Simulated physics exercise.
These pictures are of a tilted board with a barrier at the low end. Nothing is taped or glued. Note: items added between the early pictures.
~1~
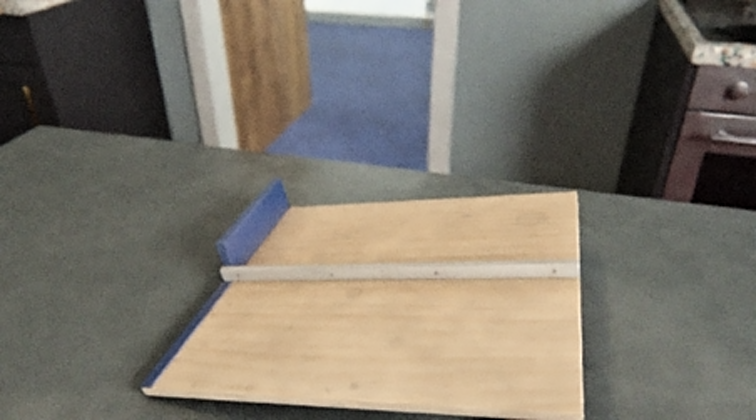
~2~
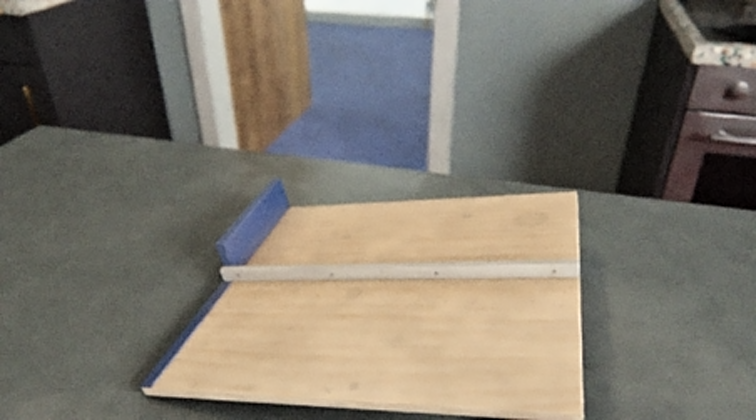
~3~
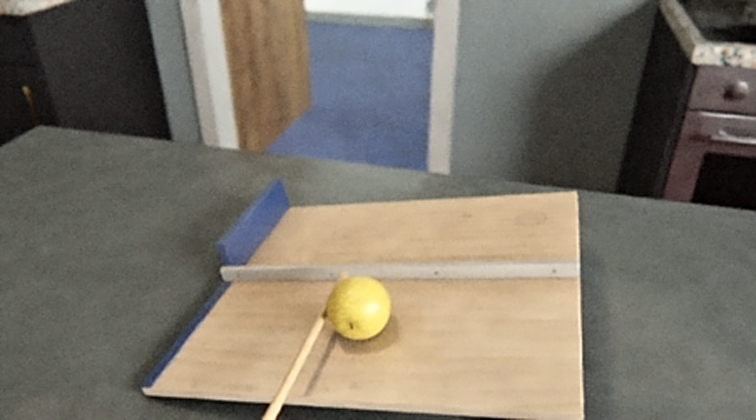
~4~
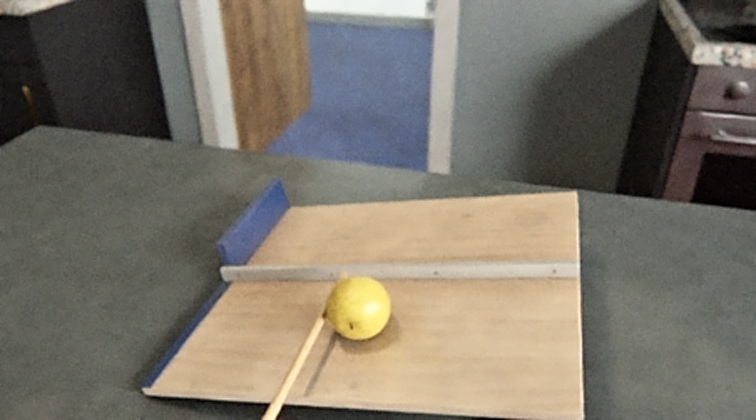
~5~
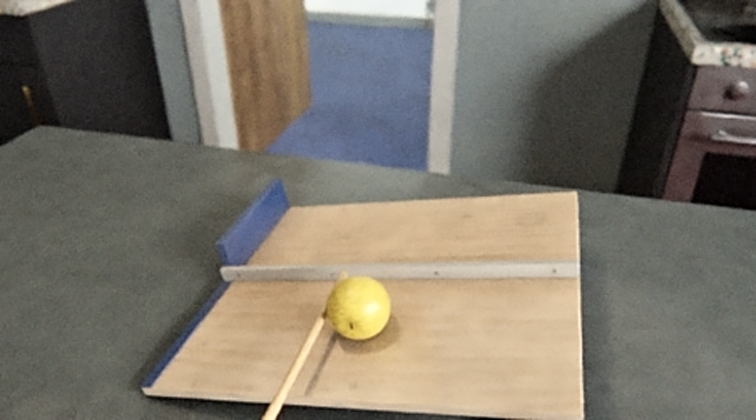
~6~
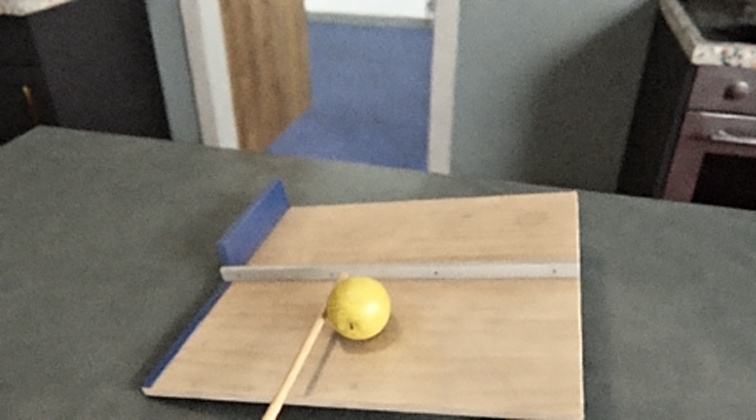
In a room with a doorway onto a blue floor and dark cabinets at either side, a grey tabletop is seen from slightly above. On it lies a pale wooden board with a light strip across it and blue edging at the left, empty at first. A yellow apple then appears near the middle with a thin stick against its left side, and both stay still, as does the camera.
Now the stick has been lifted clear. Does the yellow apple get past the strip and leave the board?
Yes, it leaves the board.
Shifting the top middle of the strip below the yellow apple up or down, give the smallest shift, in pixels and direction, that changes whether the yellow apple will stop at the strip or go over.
12 pixels up.
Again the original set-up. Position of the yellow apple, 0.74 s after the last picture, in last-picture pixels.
I'd look close to pixel (126, 305).
Then, 0.74 s after the last picture, yellow apple off the board near (126, 305).
By the end, the yellow apple runs past the strip.
